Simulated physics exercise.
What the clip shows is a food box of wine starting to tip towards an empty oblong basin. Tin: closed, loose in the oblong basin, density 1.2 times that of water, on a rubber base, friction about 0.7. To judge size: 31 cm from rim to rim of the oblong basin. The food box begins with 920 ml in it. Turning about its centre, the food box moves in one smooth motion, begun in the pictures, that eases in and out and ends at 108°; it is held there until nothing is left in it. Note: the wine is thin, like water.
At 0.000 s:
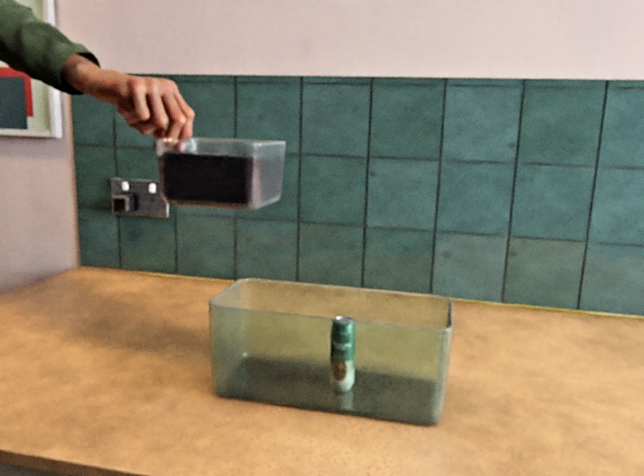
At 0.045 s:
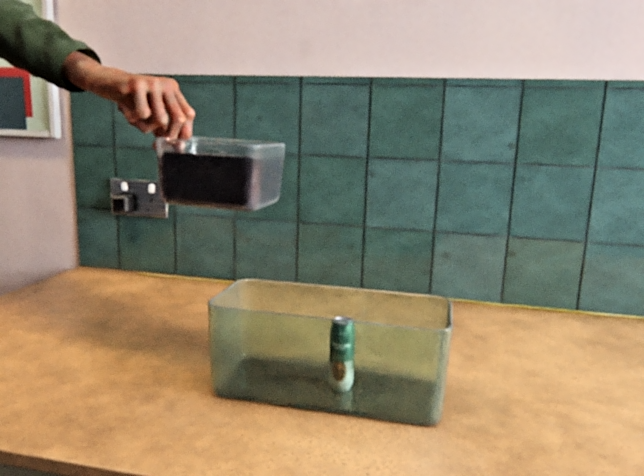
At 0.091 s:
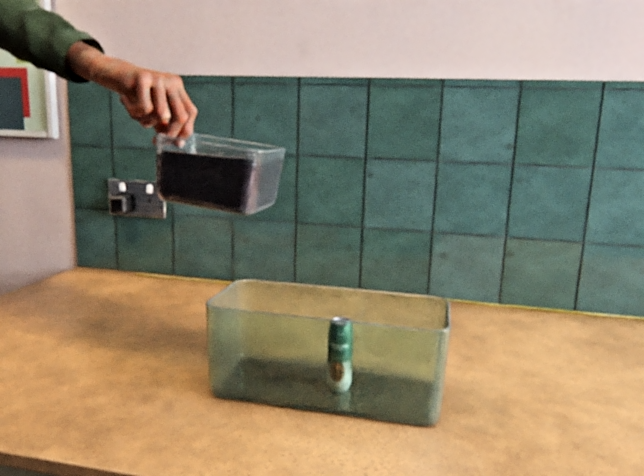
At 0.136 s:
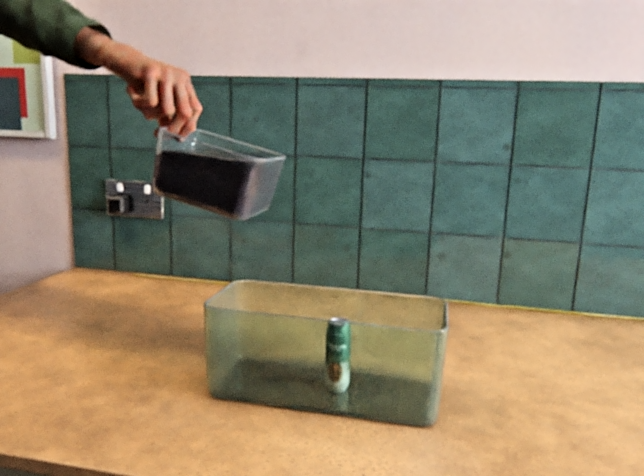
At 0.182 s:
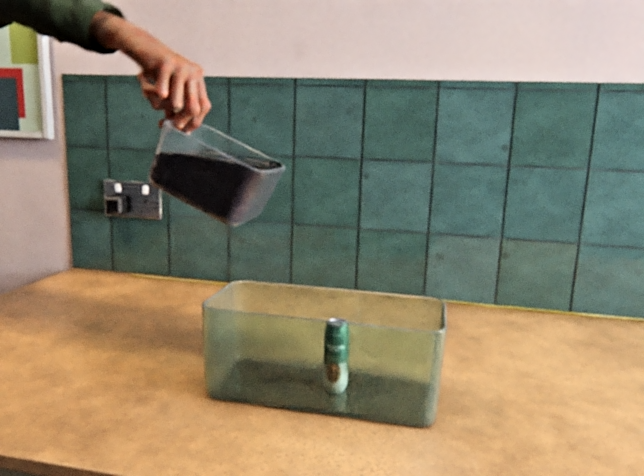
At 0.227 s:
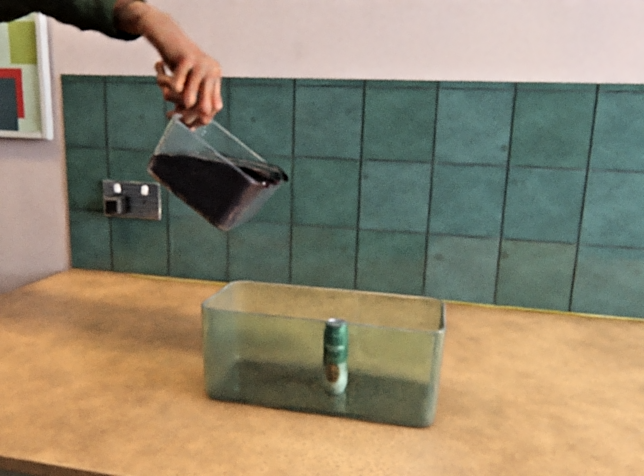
A hand in a green sleeve reaches in from the upper left, seen from the front and slightly above a wooden counter backed by green tiles and a pale wall. It holds a clear box of dark liquid above and left of a greenish see-through basin, where a green can stands upright. The hand steadily tilts the box rightward, the liquid reaching its lip, while the view shifts very slightly.
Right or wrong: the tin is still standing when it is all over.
Wrong, it has gone over.
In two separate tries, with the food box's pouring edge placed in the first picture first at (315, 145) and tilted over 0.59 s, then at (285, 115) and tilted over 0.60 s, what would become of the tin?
In the first try it remains standing; in the second it comes down.
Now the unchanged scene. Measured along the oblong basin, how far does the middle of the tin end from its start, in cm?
The middle of the tin ends some 8.0 cm along the basin.
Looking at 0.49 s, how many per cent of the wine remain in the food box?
22 %.
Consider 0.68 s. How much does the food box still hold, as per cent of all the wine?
About 3 per cent.
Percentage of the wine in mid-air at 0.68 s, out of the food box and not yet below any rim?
6 in a hundred, give or take.
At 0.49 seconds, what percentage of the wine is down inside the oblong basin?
Roughly 26 percent of it.
Then, 0.49 s in, the tilt is 100° and 21 per cent is still to pour; the tin stands where it began.
Then, 0.68 s in, the tilt is 108° and 3 per cent is still to pour; the tin leans 15°.
Then, 0.87 s in, the tilt is 108° and 0 per cent is still to pour; the tin leans 54°.
Then, 1.09 s in, the tilt is 108° and 0 per cent is still to pour; the tin lies on its side.
Finally, the tin lies on its side.
